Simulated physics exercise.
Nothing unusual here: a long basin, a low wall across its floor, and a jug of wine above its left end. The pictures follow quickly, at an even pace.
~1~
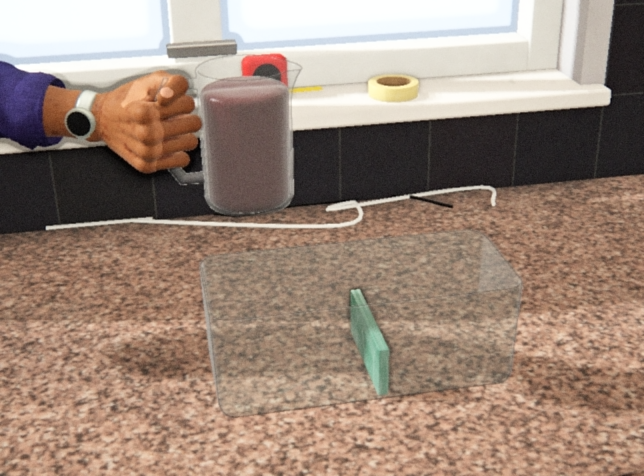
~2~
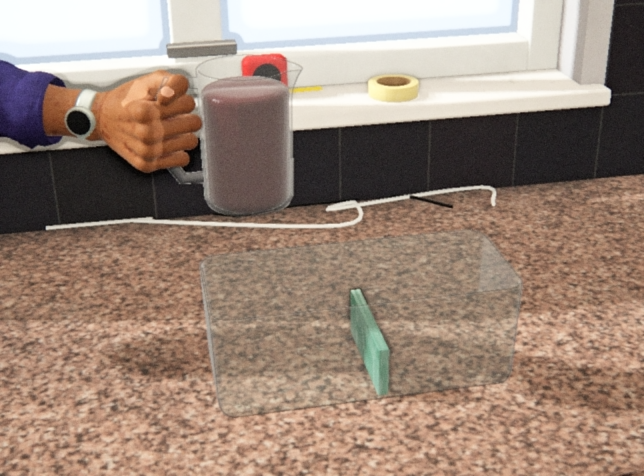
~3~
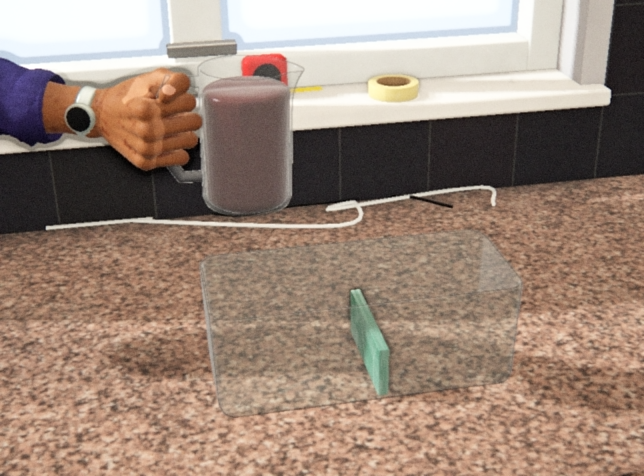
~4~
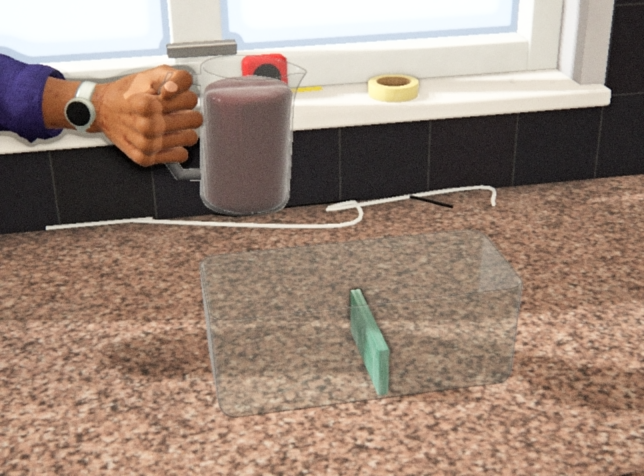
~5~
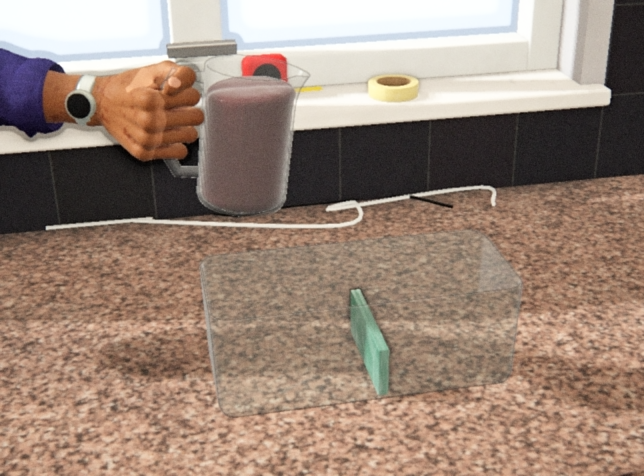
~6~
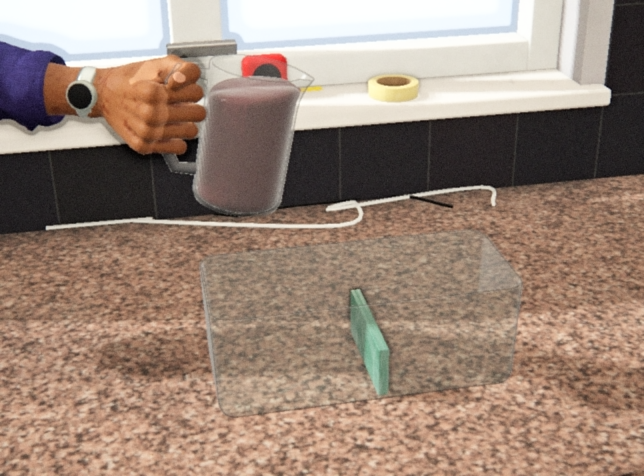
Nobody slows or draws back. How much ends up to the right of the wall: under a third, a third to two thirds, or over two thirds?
Over two thirds.
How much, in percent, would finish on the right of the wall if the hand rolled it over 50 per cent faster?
I'd say close to 95 %.
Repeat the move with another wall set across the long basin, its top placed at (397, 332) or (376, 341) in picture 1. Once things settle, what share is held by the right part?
That'd be about 70 percent for the first and about 85 percent for the other.
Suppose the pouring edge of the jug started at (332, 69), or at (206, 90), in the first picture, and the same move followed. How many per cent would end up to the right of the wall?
Result, first then second: About 95 % and about 0 %.
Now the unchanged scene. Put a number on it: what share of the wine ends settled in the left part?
Estimate: Some 5 per cent.
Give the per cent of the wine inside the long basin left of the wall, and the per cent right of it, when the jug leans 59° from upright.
Some 0 per cent left and 0 right.
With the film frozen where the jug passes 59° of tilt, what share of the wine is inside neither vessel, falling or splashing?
Estimate: Some 10 per cent.
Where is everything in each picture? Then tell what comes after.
It leans 0°; its right rim is at (301, 65); the wine meets the walls at (200, 91) and (288, 84); the long basin's rim runs from (205, 289) to (502, 258); the wall's top is at (369, 319), in the first frame.
It leans 0°; its right rim is at (302, 66); the wine meets the walls at (200, 90) and (288, 85), in the second frame.
It leans 2°; its right rim is at (304, 67); the wine meets the walls at (202, 90) and (290, 85), in the third frame.
It leans 4°; its right rim is at (306, 69); the wine meets the walls at (203, 90) and (291, 84), in the fourth frame.
It leans 7°; its right rim is at (310, 73); the wine meets the walls at (206, 91) and (295, 85), in the fifth frame.
It leans 11°; its right rim is at (314, 77); the wine meets the walls at (207, 93) and (300, 85), in the sixth frame.
A moment on, the jug is tipped part way and 90 per cent is still to pour, 0 is left of the wall and 1 right of it.
Next, the jug is tipped on its side and 50 per cent is still to pour, 1 is left of the wall and 29 right of it.
Then the jug is tipped right over and 10 per cent is still to pour, 2 is left of the wall and 81 right of it.
Later the jug is tipped right over and 1 per cent is still to pour, 3 is left of the wall and 95 right of it.
In the end 4 per cent lies left of the wall, 95 right of it and 1 outside.
